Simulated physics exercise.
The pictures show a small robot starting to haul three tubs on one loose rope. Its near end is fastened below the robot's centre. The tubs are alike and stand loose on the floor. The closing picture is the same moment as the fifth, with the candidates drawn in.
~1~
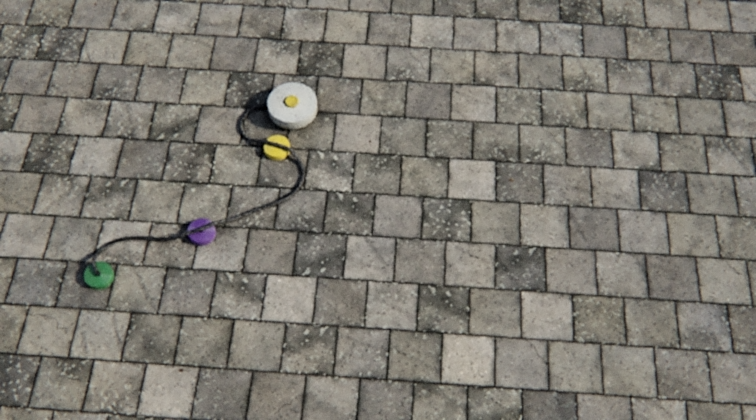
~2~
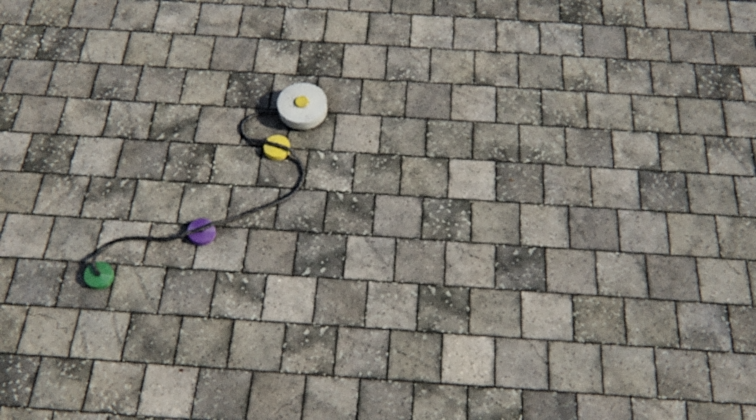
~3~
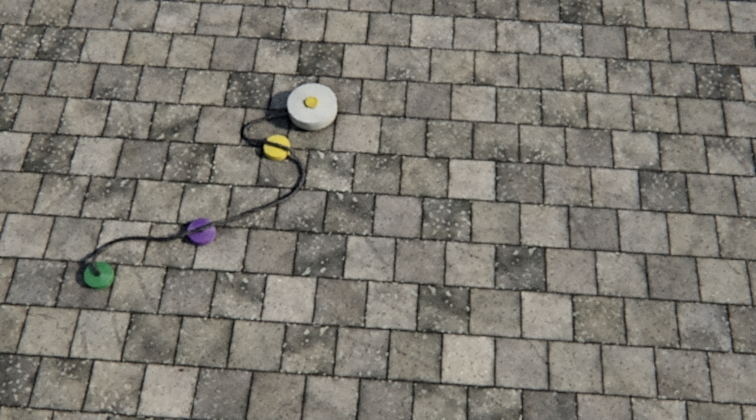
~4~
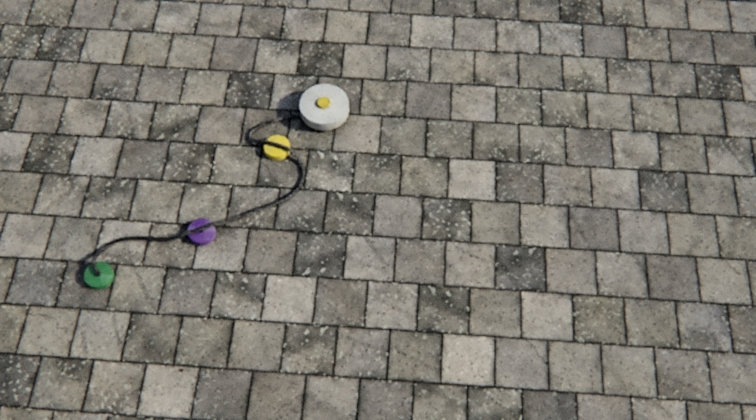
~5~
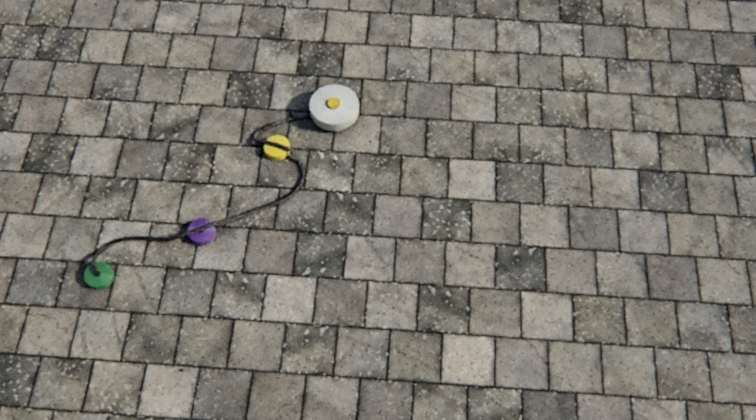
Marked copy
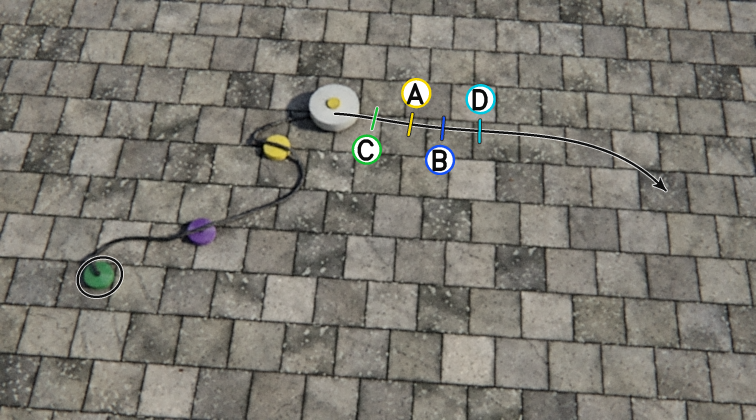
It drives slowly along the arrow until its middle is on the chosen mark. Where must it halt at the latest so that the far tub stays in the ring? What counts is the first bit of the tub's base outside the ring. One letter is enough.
It can go as far as D.
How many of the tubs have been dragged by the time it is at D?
Two.
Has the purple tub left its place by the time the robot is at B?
No.
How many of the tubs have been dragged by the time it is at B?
By then, one.
On the copy, A at (411, 124); B at (443, 128); C at (375, 119); D at (480, 131); the ring at (100, 277); the route from (335, 114) via (504, 133) to (666, 191).
On D. First, robot (385, 115); green tub (99, 275); purple tub (202, 231); yellow tub (277, 147).
Then, robot (435, 122); green tub (99, 275); purple tub (202, 231); yellow tub (319, 139).
Finally, robot (481, 126); green tub (99, 275); purple tub (216, 220); yellow tub (366, 151); the ringed tub at the far end is still in its ring.
By contrast, A is safe but short; B is safe but short; C is safe but short.
